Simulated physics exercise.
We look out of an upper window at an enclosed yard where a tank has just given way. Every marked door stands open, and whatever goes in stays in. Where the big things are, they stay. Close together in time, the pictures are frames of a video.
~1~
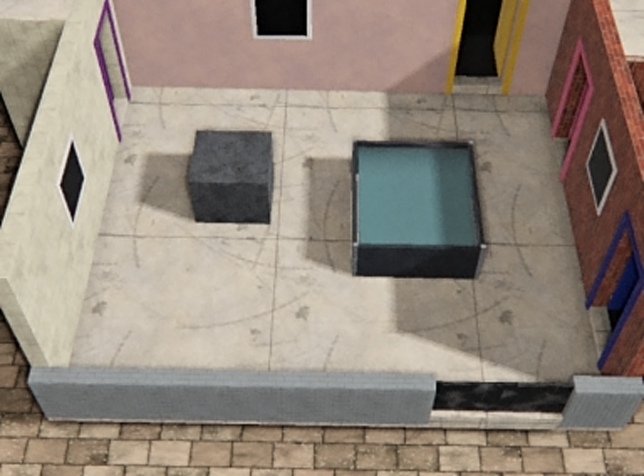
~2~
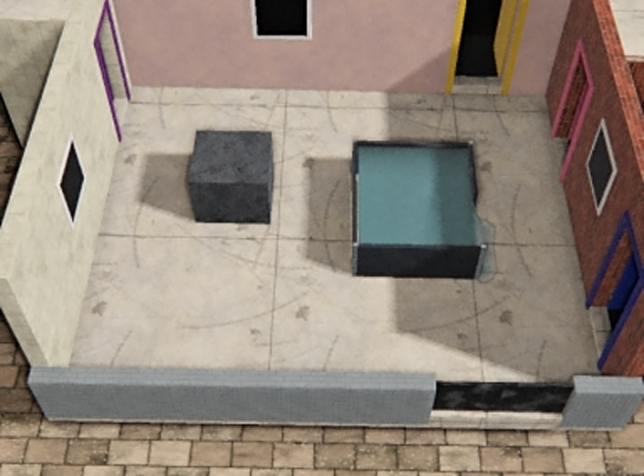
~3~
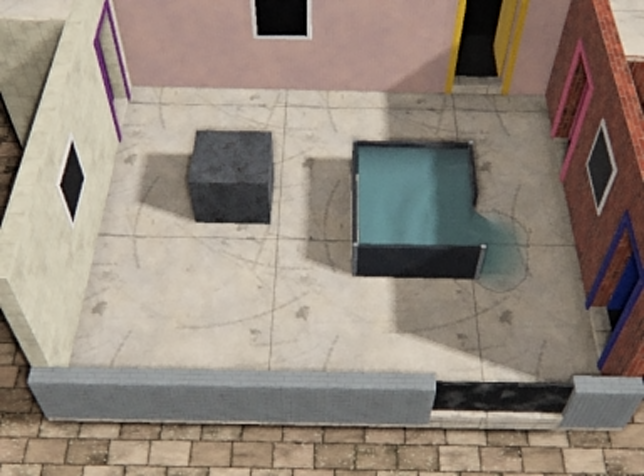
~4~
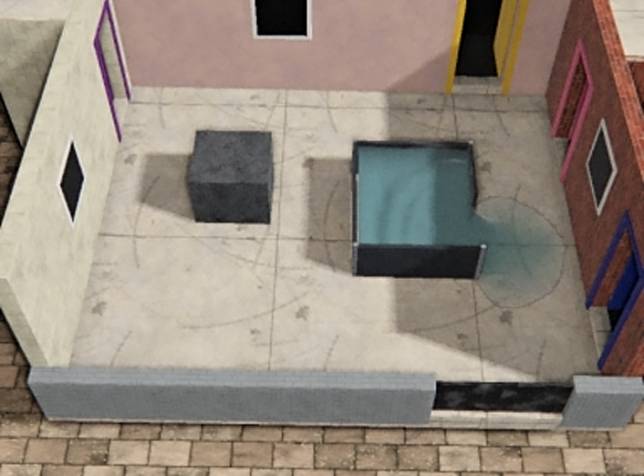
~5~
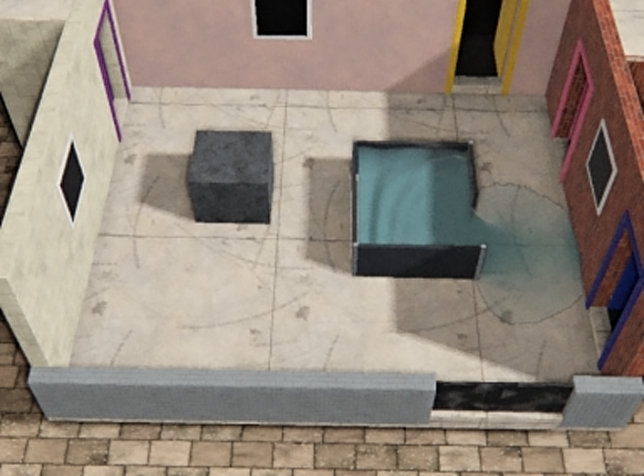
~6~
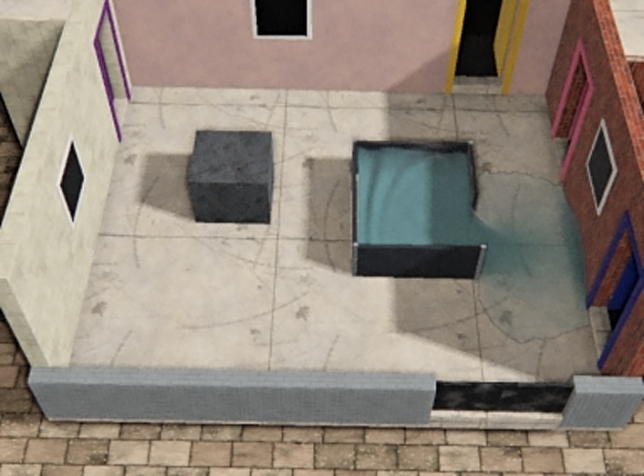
Teal water leaked from a gap in the right side of the open dark tank, then poured out and fanned across the yard floor toward the brick wall, while the grey block stayed still.
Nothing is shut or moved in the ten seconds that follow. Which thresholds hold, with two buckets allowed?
One by one: The blue door is overrun past two buckets; the pink door is overrun past two buckets; the purple door is not overrun past two buckets; the yellow door is not overrun past two buckets.
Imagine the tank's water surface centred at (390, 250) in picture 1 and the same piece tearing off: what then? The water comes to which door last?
The door marked purple.
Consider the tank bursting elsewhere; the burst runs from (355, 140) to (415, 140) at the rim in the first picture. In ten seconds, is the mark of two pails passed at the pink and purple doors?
I'd say the pink door crosses the line and the purple door crosses the line.
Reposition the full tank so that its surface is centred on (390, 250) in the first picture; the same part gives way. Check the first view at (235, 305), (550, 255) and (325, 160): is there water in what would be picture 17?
The first spot ends up left untouched, the second sodden and the third left untouched.
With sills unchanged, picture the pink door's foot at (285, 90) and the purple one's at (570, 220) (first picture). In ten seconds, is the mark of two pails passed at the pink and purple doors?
Here the pink door stays within the limit while the purple door tops the limit.
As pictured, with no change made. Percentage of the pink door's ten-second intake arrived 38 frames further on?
Working it through, I arrive at 80 %.
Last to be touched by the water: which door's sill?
It's the door marked purple.
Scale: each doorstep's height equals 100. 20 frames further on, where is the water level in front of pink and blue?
230 and 160 %, in that order.
A moment on, water covers 15 % of the floor; the blue door under two buckets in, the pink door wet at the sill, nothing in, the purple door not reached, the yellow door not reached.
Next, water covers 20 % of the floor; the blue door over two buckets in, the pink door under two buckets in, the purple door not reached, the yellow door not reached.
Then, water covers 45 % of the floor; the blue door over two buckets in, the pink door over two buckets in, the purple door not reached, the yellow door wet at the sill, nothing in.
Later, water covers 85 % of the floor; the blue door far over two buckets in, the pink door over two buckets in, the purple door not reached, the yellow door wet at the sill, nothing in.
In the end, water covers 100 % of the floor; the blue door far over two buckets in, the pink door over two buckets in, the purple door wet at the sill, nothing in, the yellow door wet at the sill, nothing in.
